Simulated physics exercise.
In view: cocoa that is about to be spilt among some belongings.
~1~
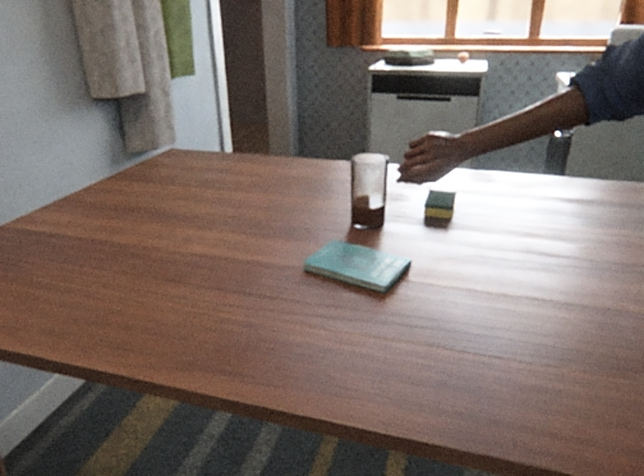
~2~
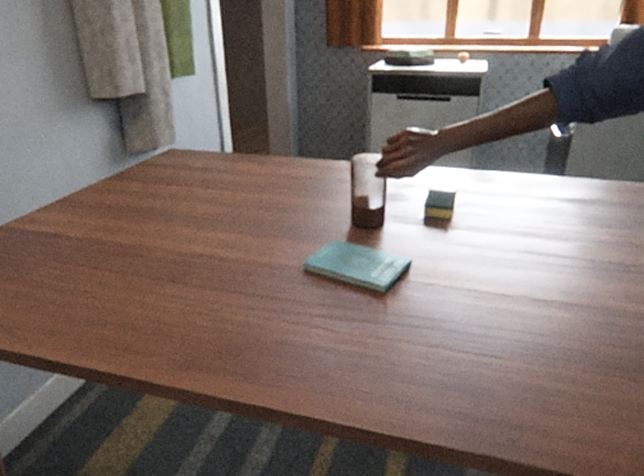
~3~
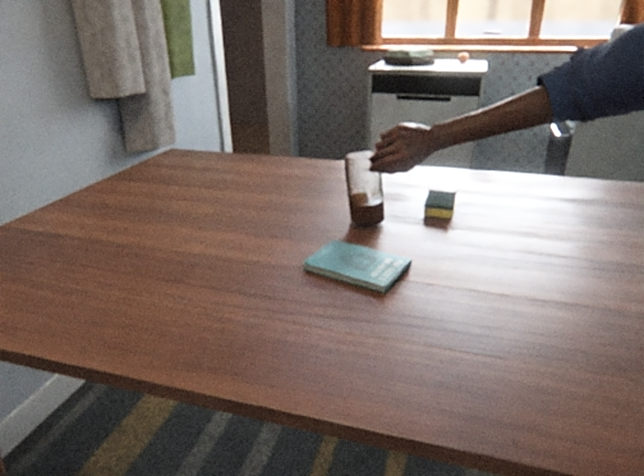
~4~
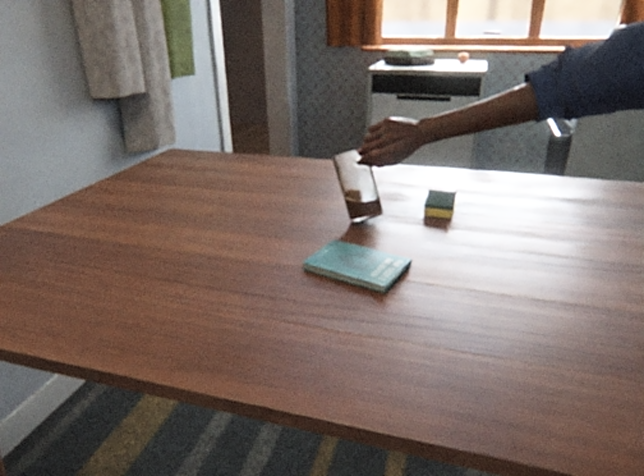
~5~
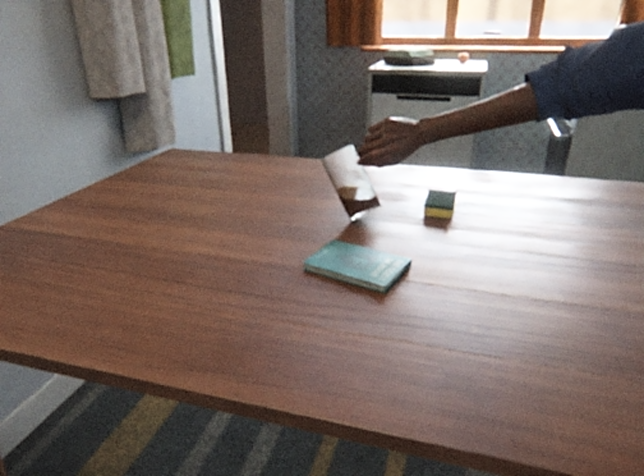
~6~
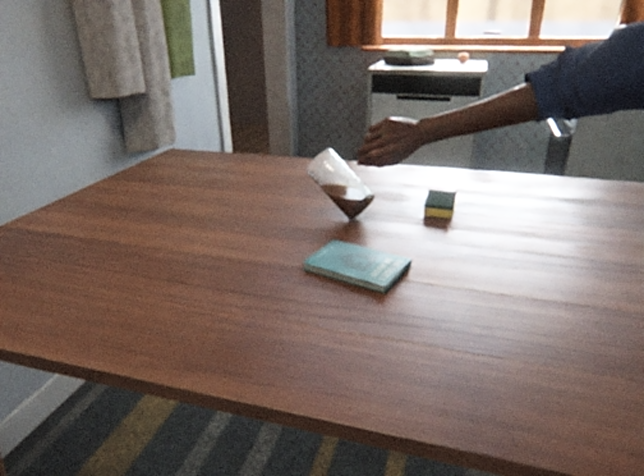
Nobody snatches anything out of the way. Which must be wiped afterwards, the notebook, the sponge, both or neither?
Notebook comes out dry, sponge comes out dry.
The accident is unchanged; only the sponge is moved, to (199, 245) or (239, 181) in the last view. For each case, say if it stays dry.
Option one leaves it free of the spill; option two leaves it sitting in the spill.
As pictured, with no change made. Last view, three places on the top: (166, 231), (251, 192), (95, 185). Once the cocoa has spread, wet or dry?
The first point ends up free of the spill, the second under the spill, the third free of the spill.
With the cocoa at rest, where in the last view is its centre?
About (235, 182).
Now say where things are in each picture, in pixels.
In the first frame, it stands upright; tall glass (369, 190) about a third full; notebook (357, 261); sponge (441, 198).
In the second frame, pushed off balance; tall glass about a third full, surface at (368, 202).
In the third frame, pushed off balance; tall glass (365, 187) about a third full; sponge (441, 198).
In the fourth frame, pushed off balance; tall glass (358, 183) tipped 20°; notebook (357, 261).
In the fifth frame, it is falling; tall glass (351, 182) tipped 35°.
In the sixth frame, it is falling; tall glass (340, 183) tipped 55°; notebook (357, 261); sponge (441, 198).
Shortly, the puddle covers about as much as a plate; the notebook is still dry; the sponge is still dry.
Then, the puddle covers about as much as a tray; the notebook is still dry; the sponge is still dry.
At the finish, the puddle covers about as much as a tray; the notebook is still dry; the sponge is still dry.
